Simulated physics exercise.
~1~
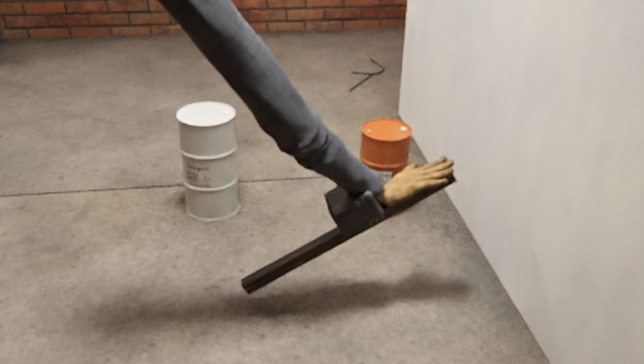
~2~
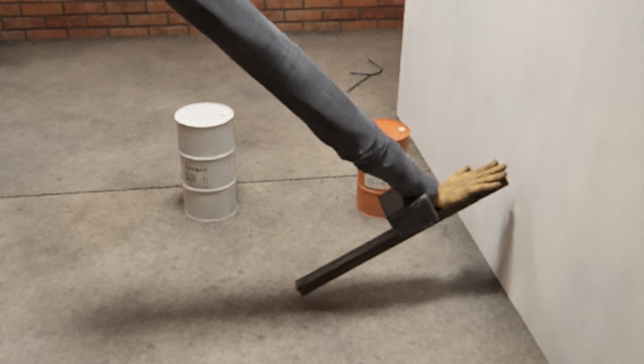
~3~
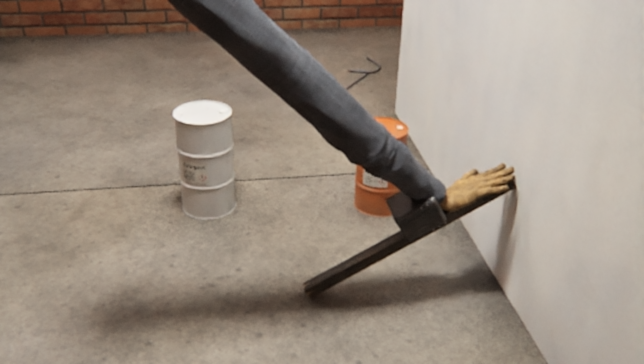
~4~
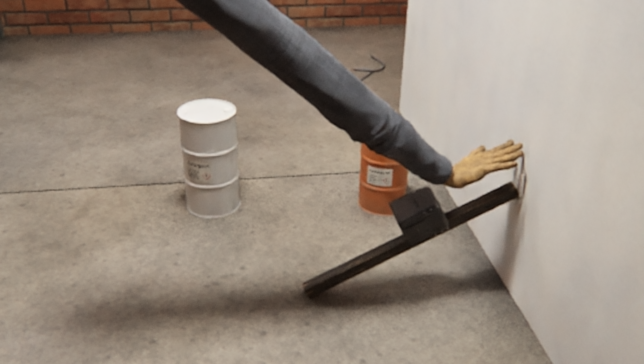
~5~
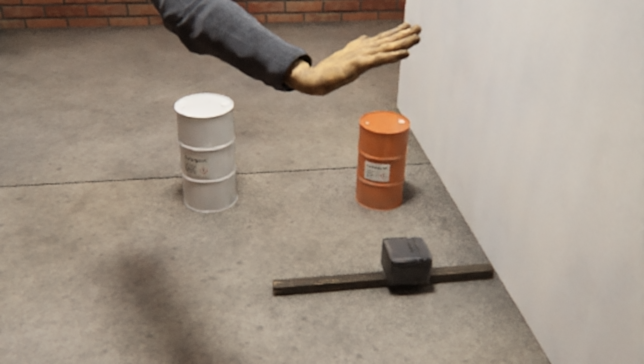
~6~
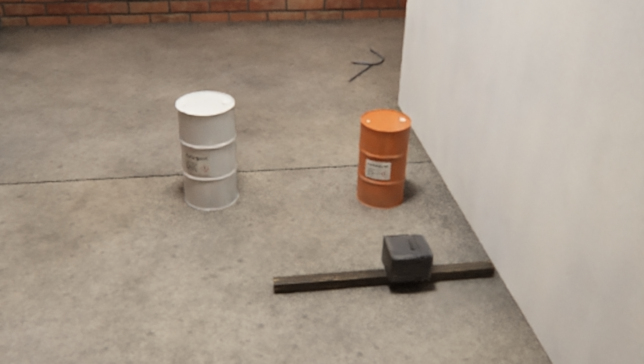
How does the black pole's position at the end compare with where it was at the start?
At the start it is held at a slant above the floor, away from the pale wall. At the end it lies on the floor, lower and a little further right, with its right end by the foot of that wall.
